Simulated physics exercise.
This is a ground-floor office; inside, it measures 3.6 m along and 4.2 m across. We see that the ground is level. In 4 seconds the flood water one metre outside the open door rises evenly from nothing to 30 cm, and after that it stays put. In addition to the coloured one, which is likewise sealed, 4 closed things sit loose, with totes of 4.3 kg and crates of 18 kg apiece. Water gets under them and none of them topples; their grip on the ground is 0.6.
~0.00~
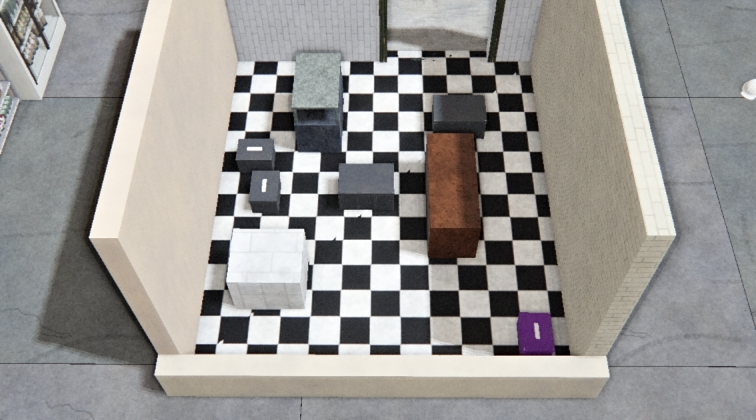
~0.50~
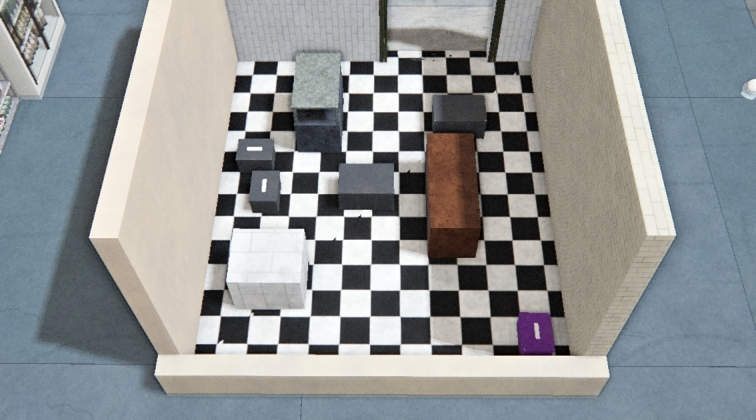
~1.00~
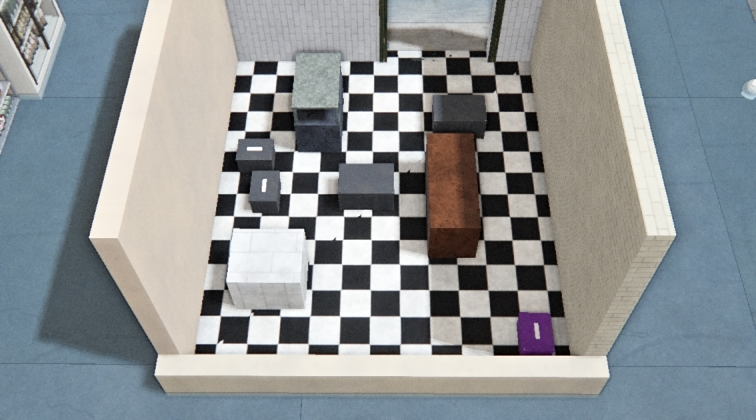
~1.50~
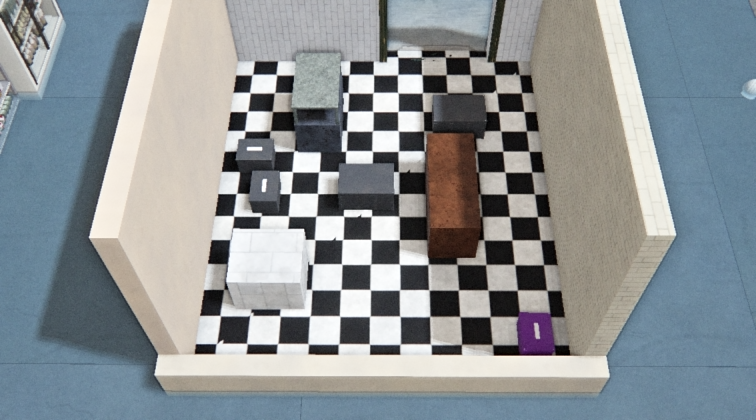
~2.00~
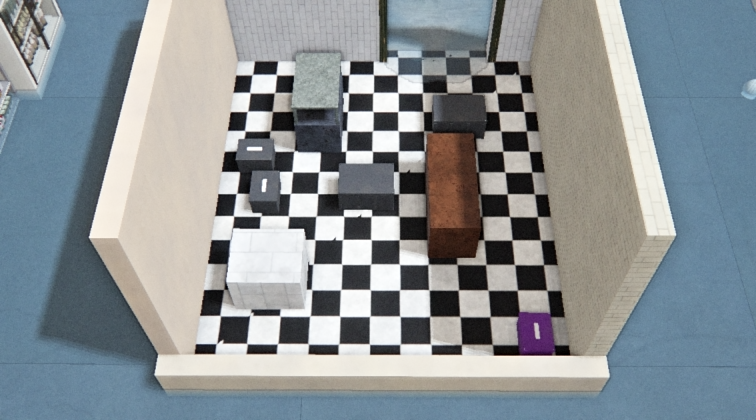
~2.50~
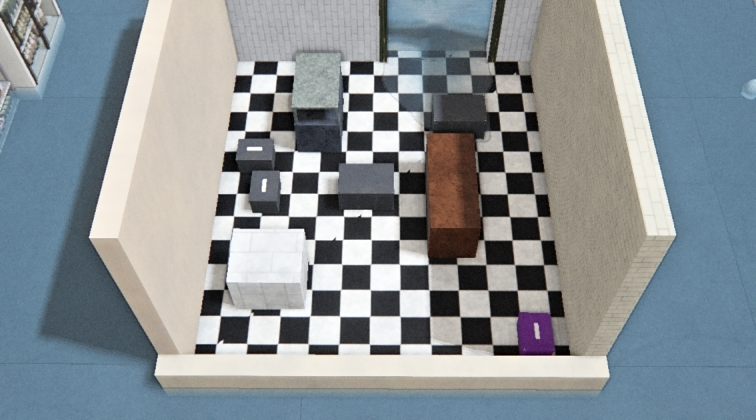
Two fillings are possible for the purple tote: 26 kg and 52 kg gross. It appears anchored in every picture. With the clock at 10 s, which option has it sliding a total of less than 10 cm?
Prediction: Only the greater amount steadies it.
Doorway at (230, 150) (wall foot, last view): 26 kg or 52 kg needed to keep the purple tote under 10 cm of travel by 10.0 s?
Then only the bigger mass works.
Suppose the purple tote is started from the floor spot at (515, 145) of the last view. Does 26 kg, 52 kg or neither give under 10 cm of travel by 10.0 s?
Looking at the loads, only the heavier keeps it.
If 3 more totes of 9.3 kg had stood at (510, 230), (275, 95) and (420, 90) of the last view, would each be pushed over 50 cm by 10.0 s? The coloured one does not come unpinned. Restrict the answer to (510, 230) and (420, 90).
Order as asked: Goes beyond / goes beyond.
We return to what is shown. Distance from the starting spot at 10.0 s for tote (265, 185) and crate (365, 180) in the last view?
In that order: 200 cm, 200 cm.
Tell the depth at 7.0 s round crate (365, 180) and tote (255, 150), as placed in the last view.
I'd estimate 17 cm for the first and 3 cm for the second.
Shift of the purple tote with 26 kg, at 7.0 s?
It would be some 0 cm from its spot.
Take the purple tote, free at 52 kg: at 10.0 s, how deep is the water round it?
Depth: Approx. 17 cm.
After 3.5 s the purple tote would be 0 cm from its start with 26 kg and 0 cm from its start with 52 kg; 0 cm of water round it then.
After 4.5 s the purple tote would be 0 cm from its start with 26 kg and 0 cm from its start with 52 kg; 0 cm of water round it then.
After 7.0 s the purple tote would be 0 cm from its start with 26 kg and 0 cm from its start with 52 kg; 16 cm of water round it then.
After 10.0 s the purple tote would be 90 cm from its start with 26 kg and 1 cm from its start with 52 kg; 17 cm of water round it then.
